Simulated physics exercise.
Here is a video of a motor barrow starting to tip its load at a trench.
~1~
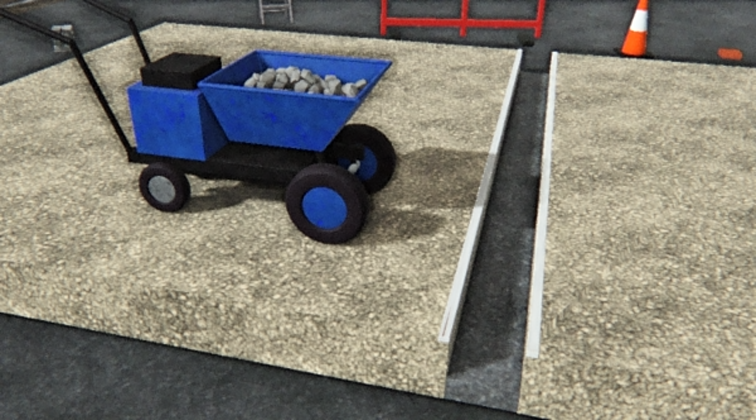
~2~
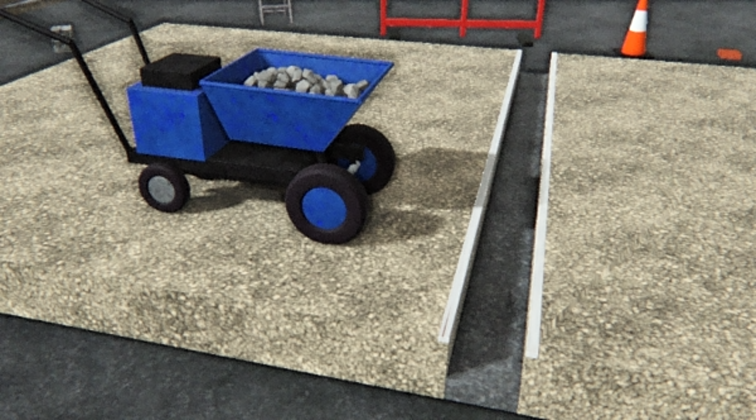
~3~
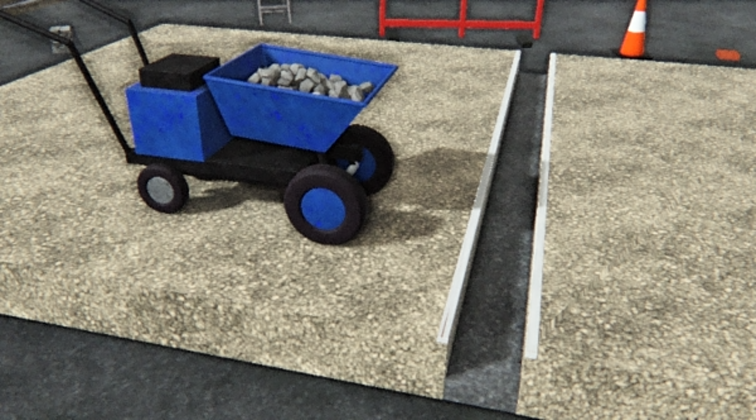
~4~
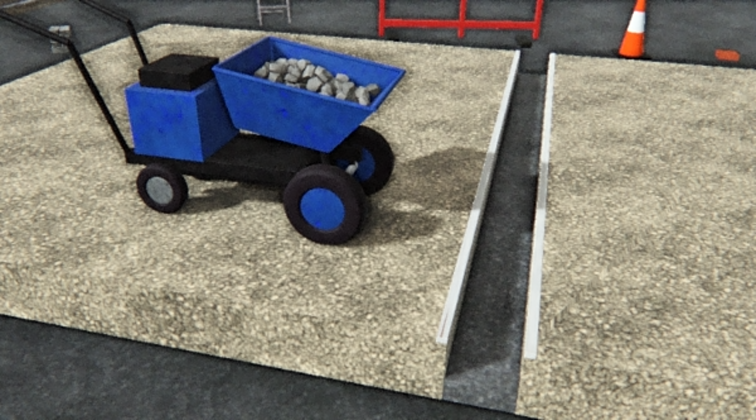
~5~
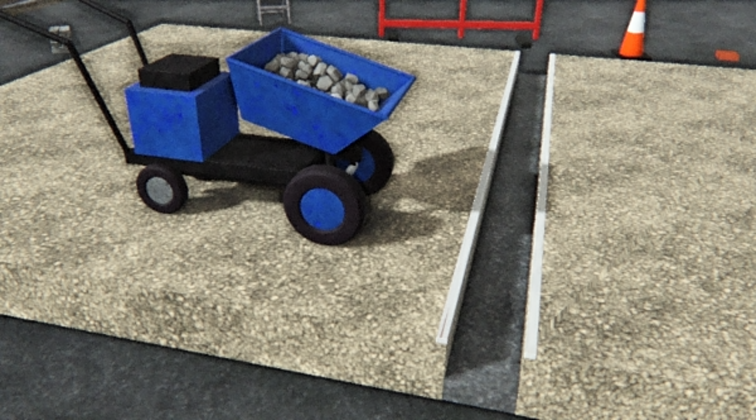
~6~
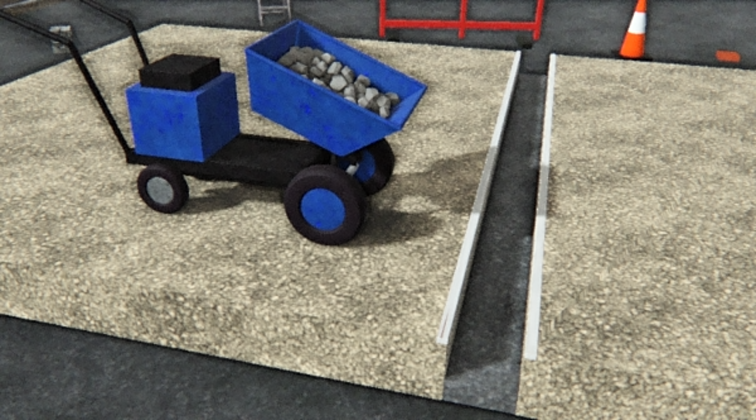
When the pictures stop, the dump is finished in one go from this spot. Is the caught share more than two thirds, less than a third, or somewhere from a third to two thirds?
My guess is the trench keeps beyond two thirds of it.
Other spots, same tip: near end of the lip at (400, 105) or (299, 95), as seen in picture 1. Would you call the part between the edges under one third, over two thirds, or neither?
Spot one gives over two thirds, spot two gives under a third.
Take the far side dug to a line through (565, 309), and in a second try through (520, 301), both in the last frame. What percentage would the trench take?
First one: 90 per cent; second one: 80 per cent.
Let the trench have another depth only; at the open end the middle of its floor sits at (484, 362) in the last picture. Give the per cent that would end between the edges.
60 %.
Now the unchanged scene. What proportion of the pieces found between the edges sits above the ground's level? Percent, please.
Roughly 0 percent.
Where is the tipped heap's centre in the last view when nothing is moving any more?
Roughly at (494, 257), give or take.
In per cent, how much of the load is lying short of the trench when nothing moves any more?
My estimate is around 15 percent.
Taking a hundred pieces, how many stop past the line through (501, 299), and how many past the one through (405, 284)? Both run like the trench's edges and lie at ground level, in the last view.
Around 30 per cent for the first, around 100 per cent for the second.
Shortly afterwards, skip tipped steeply; the whole lot in the skip.
Next, skip tipped right over; the bulk in the skip; a little short of the trench; a little in or heaped over the trench.
Some moments later, skip tipped right over; a little in the skip; near a quarter short of the trench; the bulk in or heaped over the trench.
In the end, skip tipped right over; a little short of the trench; the bulk in or heaped over the trench; none at all beyond it.
